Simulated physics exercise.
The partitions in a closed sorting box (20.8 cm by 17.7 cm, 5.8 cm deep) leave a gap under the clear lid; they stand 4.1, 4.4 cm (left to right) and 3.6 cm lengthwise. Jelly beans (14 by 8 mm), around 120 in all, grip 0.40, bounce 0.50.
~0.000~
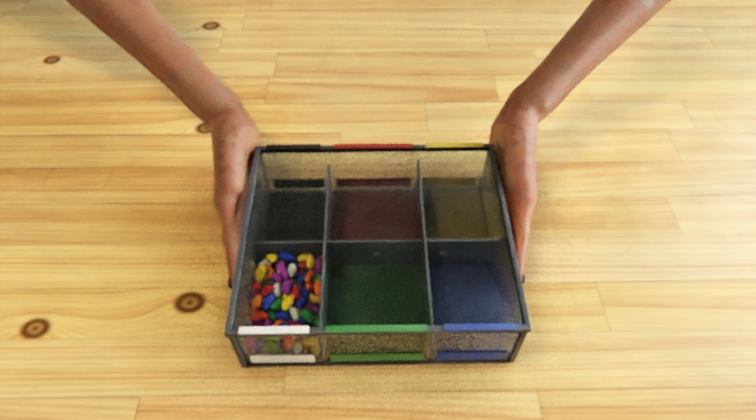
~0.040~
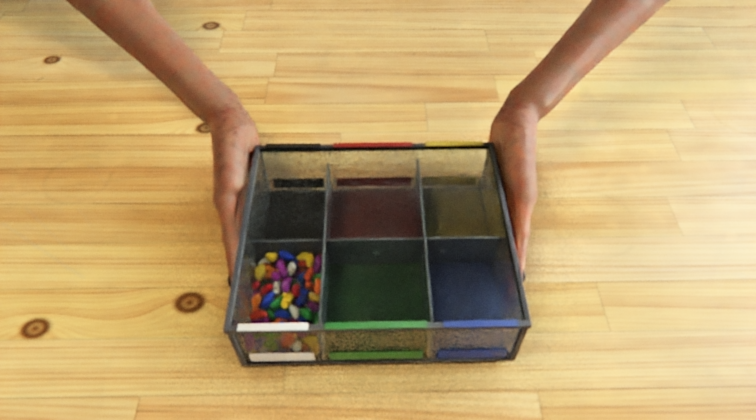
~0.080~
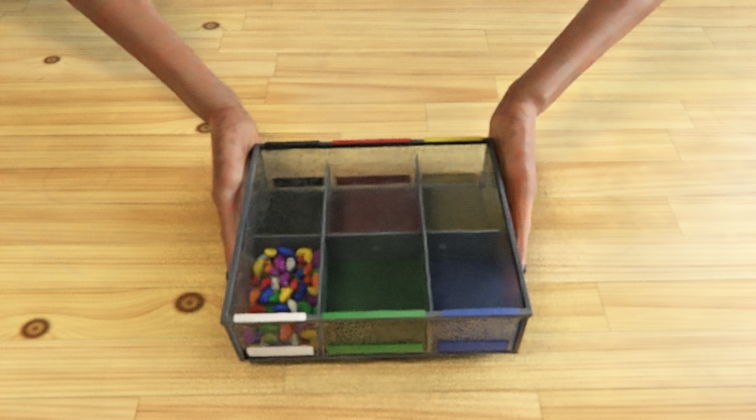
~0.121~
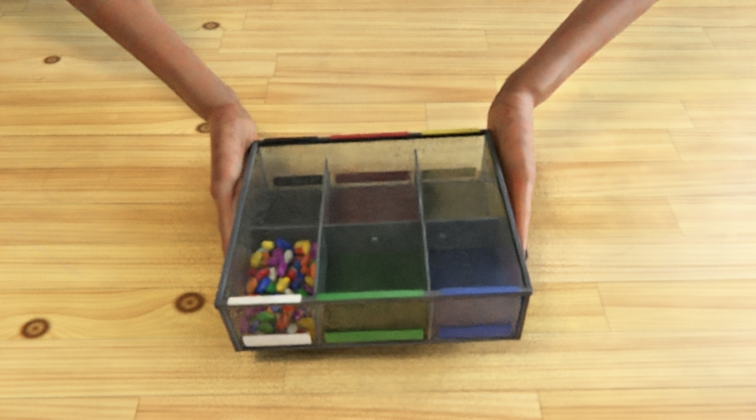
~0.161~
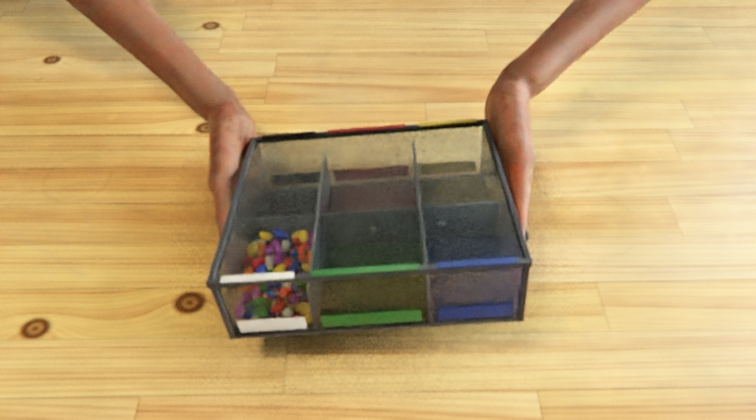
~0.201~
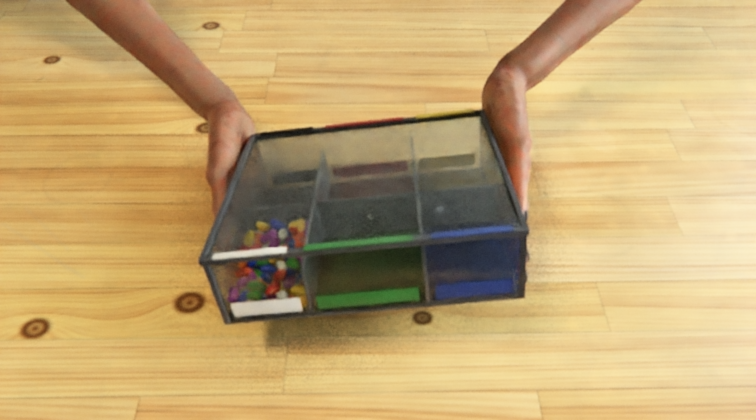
Two hands held a clear-topped, six-section box with colorful jelly beans in the front left section, then lifted its front edge off the wooden table and tilted it back, the right side rising slightly higher.
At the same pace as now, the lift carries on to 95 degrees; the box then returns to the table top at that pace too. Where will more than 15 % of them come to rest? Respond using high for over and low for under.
Red compartment low, blue compartment low, green compartment low, yellow compartment low, white compartment high, black compartment high.
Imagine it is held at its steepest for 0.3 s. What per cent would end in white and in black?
White 50; black 50.
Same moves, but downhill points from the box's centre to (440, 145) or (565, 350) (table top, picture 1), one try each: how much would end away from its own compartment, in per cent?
Roughly 65 per cent on the first try and 35 per cent on the second.
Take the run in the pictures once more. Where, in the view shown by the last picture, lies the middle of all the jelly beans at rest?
In the last view, approximately (287, 230).
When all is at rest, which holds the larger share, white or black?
The black one has more.
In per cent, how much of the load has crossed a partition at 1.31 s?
Estimate: Roughly 60 in a hundred.
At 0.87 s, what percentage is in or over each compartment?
You'd find red at 0, blue at 0, green at 0, yellow at 0, white at 70 and black at 30 per cent.
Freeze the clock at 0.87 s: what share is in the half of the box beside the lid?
Estimate: Near 60 per cent.
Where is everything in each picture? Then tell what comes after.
The first picture shows box tilt 0 degrees, front corners at (232, 330) and (525, 326); white 100 %.
The second picture shows box tilt 1 degrees, front corners at (231, 327) and (525, 322).
The third picture shows box tilt 4 degrees, front corners at (227, 318) and (526, 311), lowest corner left back.
The fourth picture shows box tilt 8 degrees, front corners at (222, 302) and (526, 289), lowest corner left back.
The fifth picture shows box tilt 13 degrees, front corners at (214, 281) and (525, 261), lowest corner left back.
The sixth picture shows box tilt 19 degrees, front corners at (207, 259) and (522, 229), lowest corner left back; white 100 %. Its pace works out near 130 degrees a second.
After 0.87 s, tilt 94 degrees; white 70 %, black 30 %.
After 1.31 s, tilt 41 degrees; white 40 %, black 60 %.
After 1.83 s, tilt 0 degrees; white 40 %, black 60 %.
In the end, at 2.4 s, red 0 %, blue 0 %, green 0 %, yellow 0 %, white 40 %, black 60 %.
